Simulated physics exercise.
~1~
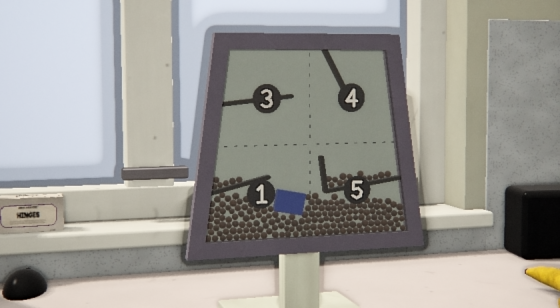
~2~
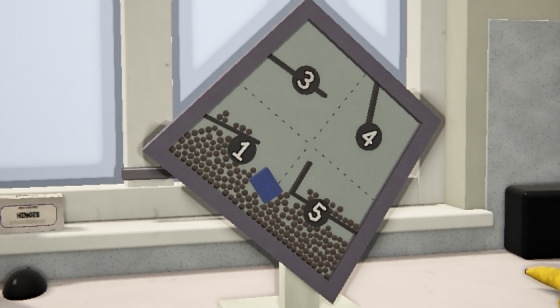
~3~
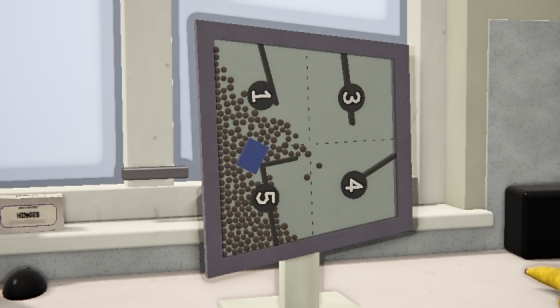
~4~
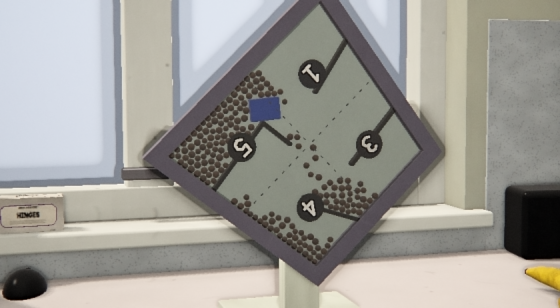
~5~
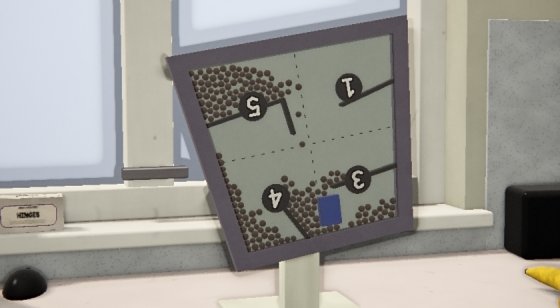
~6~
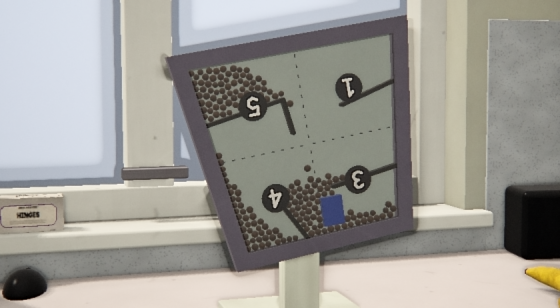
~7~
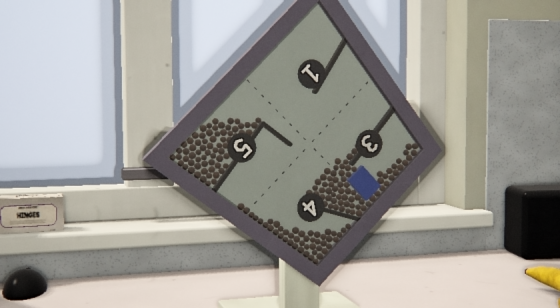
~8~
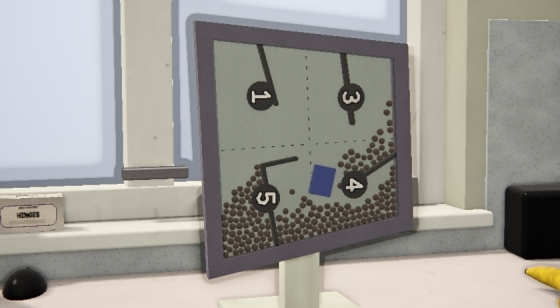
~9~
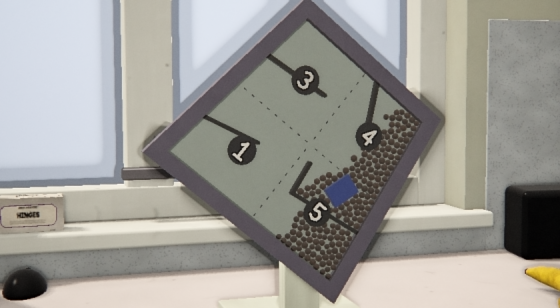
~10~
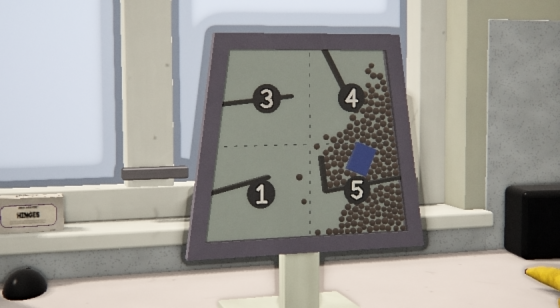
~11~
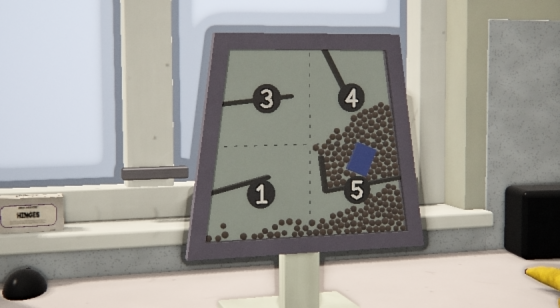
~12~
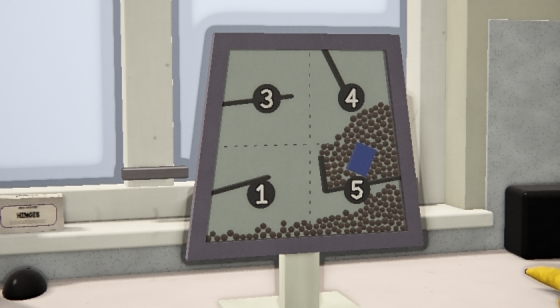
The footage shows an upright case of dark beads and a blue block turning clockwise until nearly upside down, spilling its contents past inner ledges, pausing, then swinging back level, where the block rests among beads heaped at quarter five while others spread along the bottom.
